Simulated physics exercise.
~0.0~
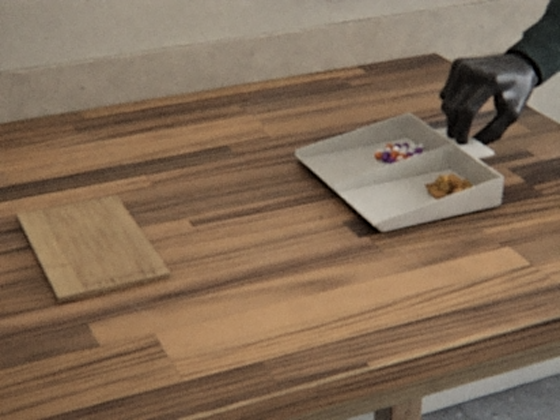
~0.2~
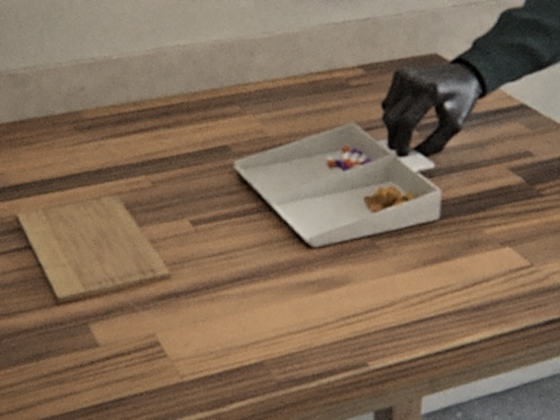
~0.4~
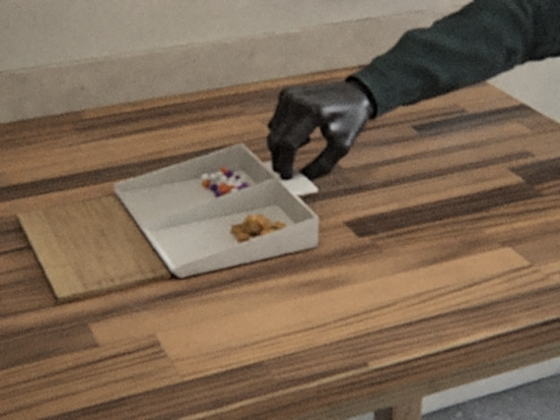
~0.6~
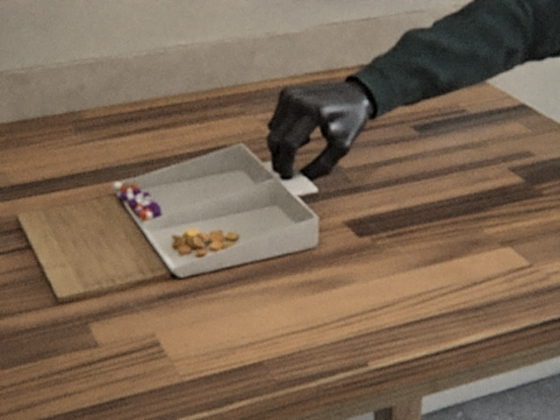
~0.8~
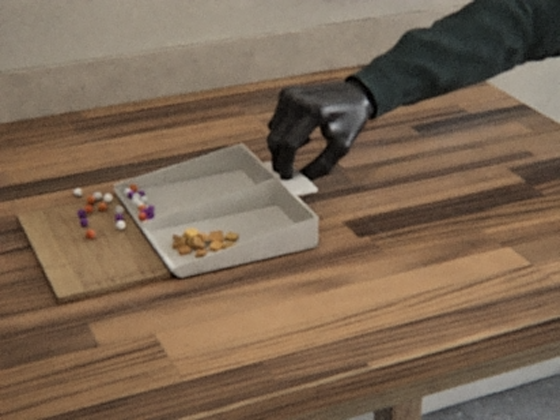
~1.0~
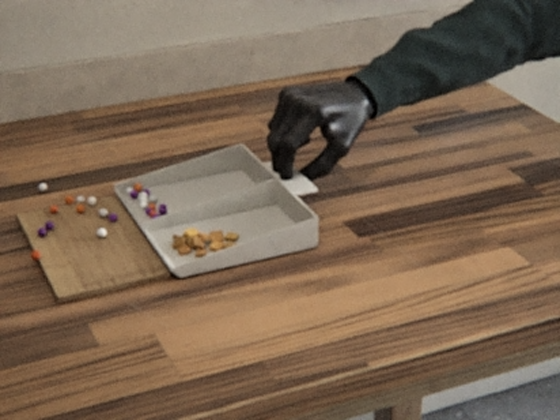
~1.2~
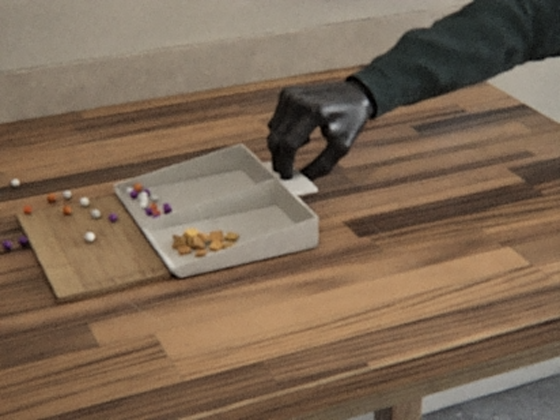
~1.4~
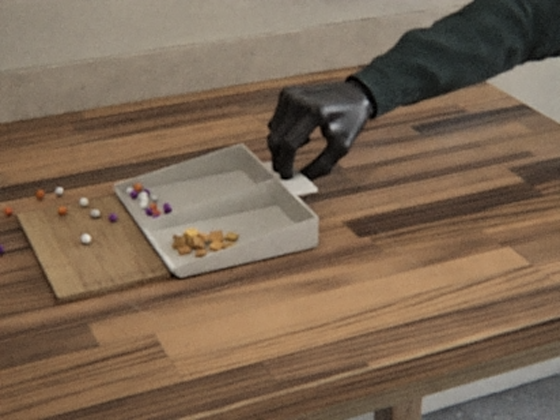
The footage shows a dark hand sliding a pale two-part tray leftward across a wooden table until it stops at a flat board; golden-brown pieces shift but stay inside, while many colourful beads spill across the board and beyond, leaving some in the tray.
